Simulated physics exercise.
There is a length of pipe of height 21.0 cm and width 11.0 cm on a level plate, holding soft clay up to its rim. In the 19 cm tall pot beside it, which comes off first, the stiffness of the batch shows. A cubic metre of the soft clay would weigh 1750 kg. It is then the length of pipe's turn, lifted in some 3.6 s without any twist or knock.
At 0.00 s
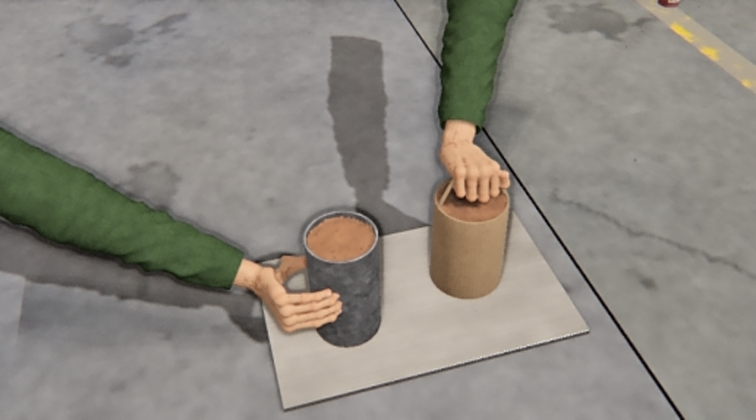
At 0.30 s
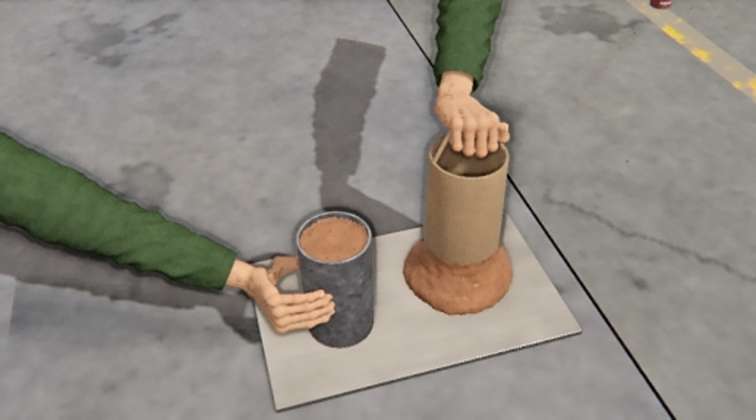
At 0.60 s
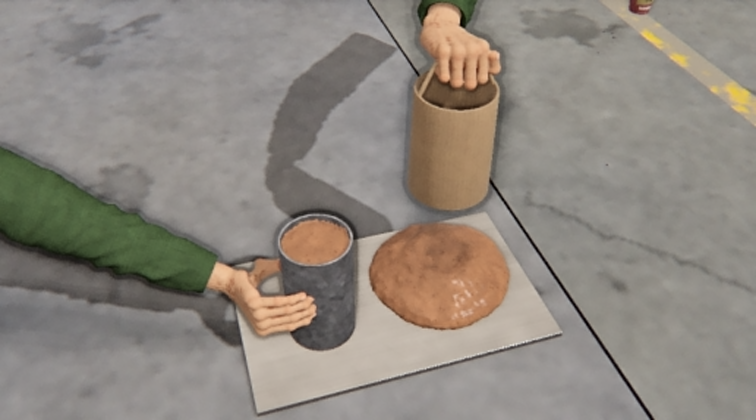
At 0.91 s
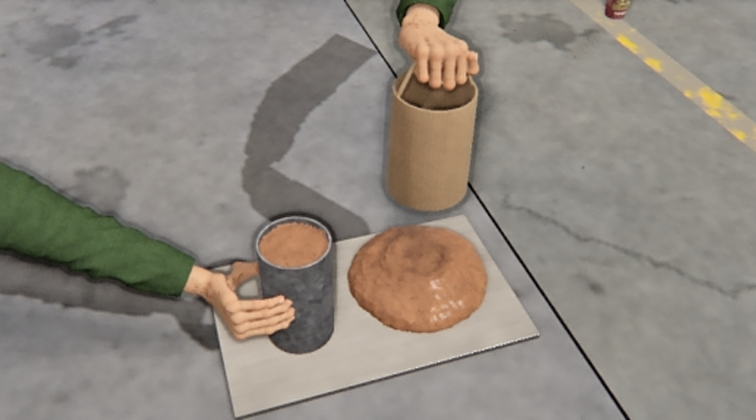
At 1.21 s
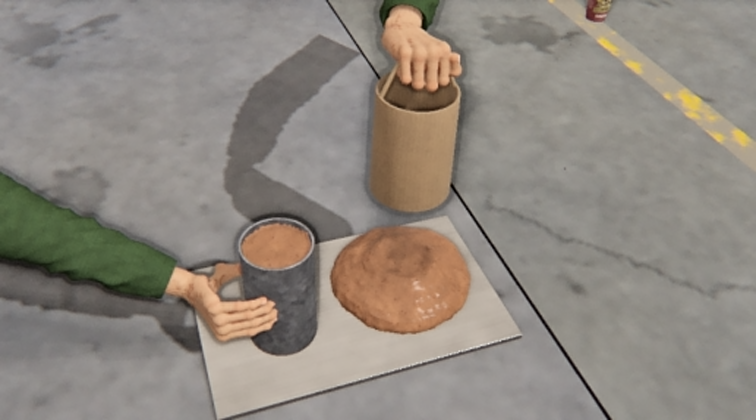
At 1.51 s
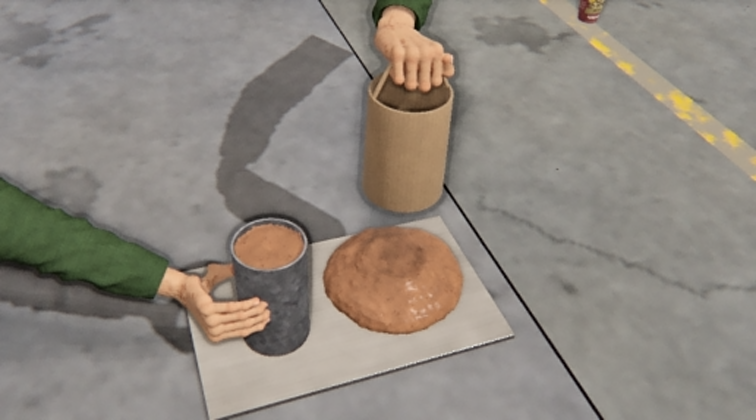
A hand lifted a tan pot straight up off a pale plate, and the soft brown clay inside slumped into a wide, low mound, while another hand stayed against the dark, clay-filled pipe on the left.
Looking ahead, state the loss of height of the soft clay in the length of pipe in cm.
It is around 14 centimetres.
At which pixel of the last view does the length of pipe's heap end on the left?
Around (200, 337).
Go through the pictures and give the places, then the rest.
In the first picture, middle of the pot's mouth at (472, 199), still down; middle of the length of pipe's top at (341, 237), not yet moved.
In the second picture, middle of the pot's mouth at (469, 155), raised 9.7 cm; middle of the length of pipe's top at (334, 238), not yet moved.
In the third picture, middle of the pot's mouth at (457, 89), raised 23 cm; the pot's heap 6.3 cm high and 26 cm wide, top at (441, 254); middle of the length of pipe's top at (315, 240), not yet moved.
In the fourth picture, middle of the pot's mouth at (435, 90), raised 23 cm; the pot's heap 6.2 cm high and 27 cm wide, top at (420, 257); middle of the length of pipe's top at (294, 243), not yet moved.
In the fifth picture, middle of the pot's mouth at (418, 91), raised 23 cm; the pot's heap 6.2 cm high and 27 cm wide, top at (403, 258); middle of the length of pipe's top at (277, 244), not yet moved.
In the sixth picture, middle of the pot's mouth at (411, 92), raised 23 cm; the pot's heap 6.2 cm high and 27 cm wide, top at (396, 258); middle of the length of pipe's top at (269, 245), not yet moved.
After 2.4 s, the length of pipe is up 4.8 cm; the soft clay has come down 6.4 cm to 15 cm and is 22 cm wide.
After 3.3 s, the length of pipe is up 13 cm; the soft clay has come down 14 cm to 7.5 cm and is 26 cm wide.
After 4.2 s, the length of pipe is up 21 cm; the soft clay has come down 14 cm to 7.3 cm and is 26 cm wide.
After 5.3 s, the length of pipe is clear; the soft clay has come down 14 cm to 7.3 cm and is 26 cm wide.
After 5.7 s, at rest, the length of pipe is clear; the soft clay has come down 14 cm to 7.3 cm and is 26 cm wide.
